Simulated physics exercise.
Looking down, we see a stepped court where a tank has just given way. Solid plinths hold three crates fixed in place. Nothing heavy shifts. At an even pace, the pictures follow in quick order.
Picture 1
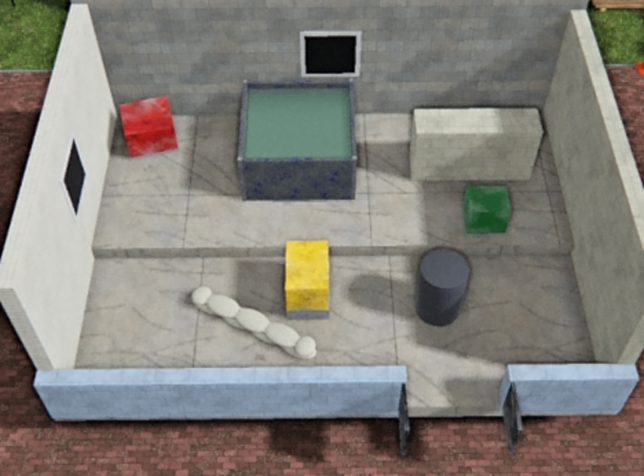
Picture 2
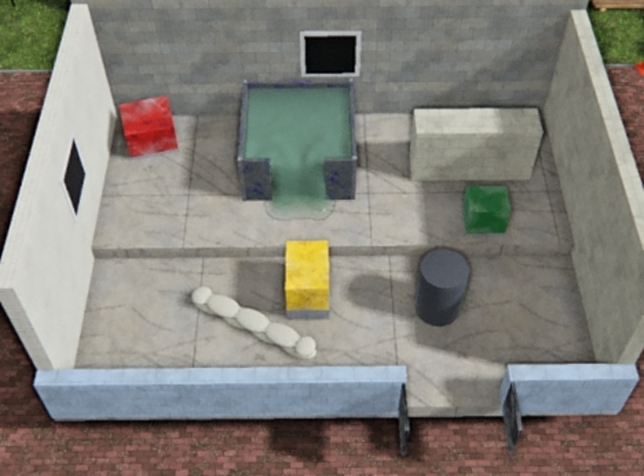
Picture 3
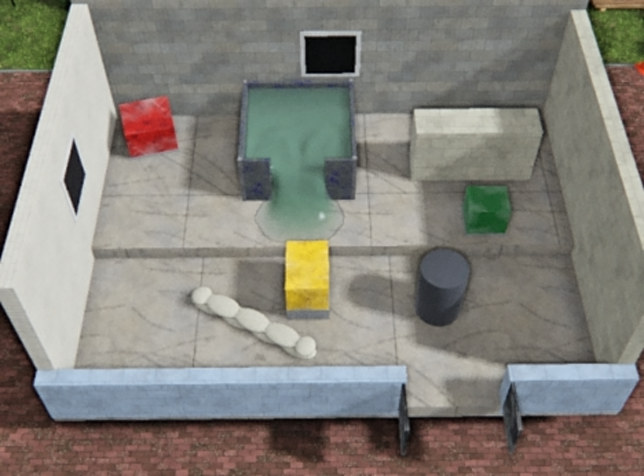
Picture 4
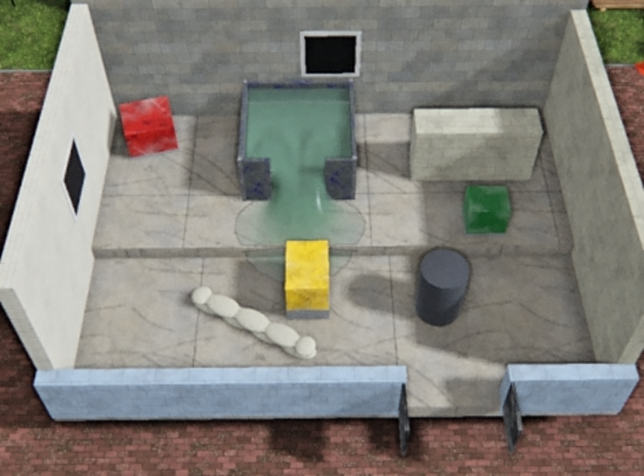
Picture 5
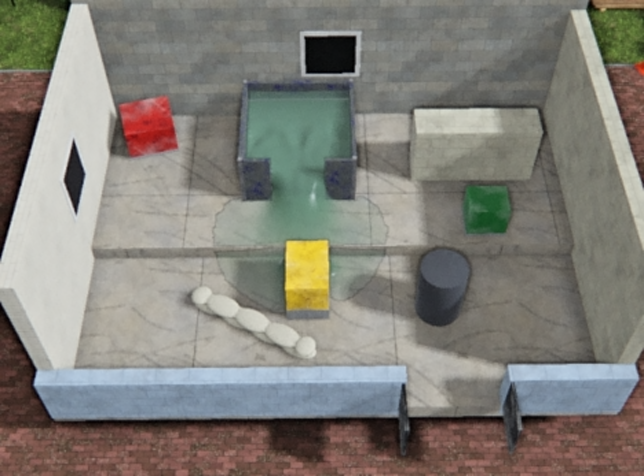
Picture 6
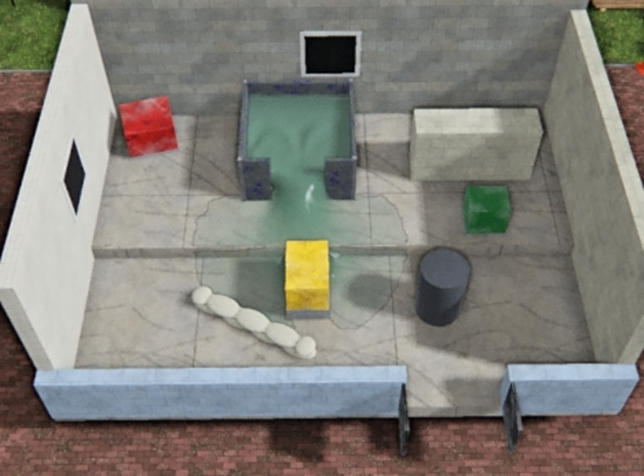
Stepped stone court with a tank opening at its front, greenish water pouring out and spreading down around a yellow block.
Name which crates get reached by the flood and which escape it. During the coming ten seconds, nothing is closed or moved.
The yellow crate meets the water; the red crate avoids the water; the green crate avoids the water.
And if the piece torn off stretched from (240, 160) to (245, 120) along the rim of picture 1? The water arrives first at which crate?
The crate marked red.
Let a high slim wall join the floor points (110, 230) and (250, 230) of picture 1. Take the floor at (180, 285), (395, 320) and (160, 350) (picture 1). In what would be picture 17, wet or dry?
Taking the three spots in order: Soaked, soaked, soaked.
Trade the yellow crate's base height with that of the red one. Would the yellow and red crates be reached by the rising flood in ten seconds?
Taking them in turn, the yellow crate is drenched, then the red crate stays clear.
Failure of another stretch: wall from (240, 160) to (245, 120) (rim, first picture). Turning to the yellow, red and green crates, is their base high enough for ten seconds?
Here goes: Yellow crate - left alone; red crate - hit; green crate - left alone.
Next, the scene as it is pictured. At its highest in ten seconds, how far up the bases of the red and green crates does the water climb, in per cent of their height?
The first comes to 0 per cent and the second to 50 per cent.
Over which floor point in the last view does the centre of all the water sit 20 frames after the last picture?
I'd mark it close to (293, 245).
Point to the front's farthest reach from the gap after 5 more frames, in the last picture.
Best guess: Near (444, 391).
A moment on, water covers 30 % of the floor; the yellow crate water round its plinth, the red crate not reached, the green crate not reached.
Next, water covers 50 % of the floor; the yellow crate water round its plinth, the red crate not reached, the green crate water round its plinth.
Then, water covers 50 % of the floor; the yellow crate water round its plinth, the red crate not reached, the green crate water round its plinth.
Later, water covers 55 % of the floor; the yellow crate water round its plinth, the red crate not reached, the green crate water round its plinth.
In the end, water covers 55 % of the floor; the yellow crate was topped, the red crate stayed above the water, the green crate stayed above the water.
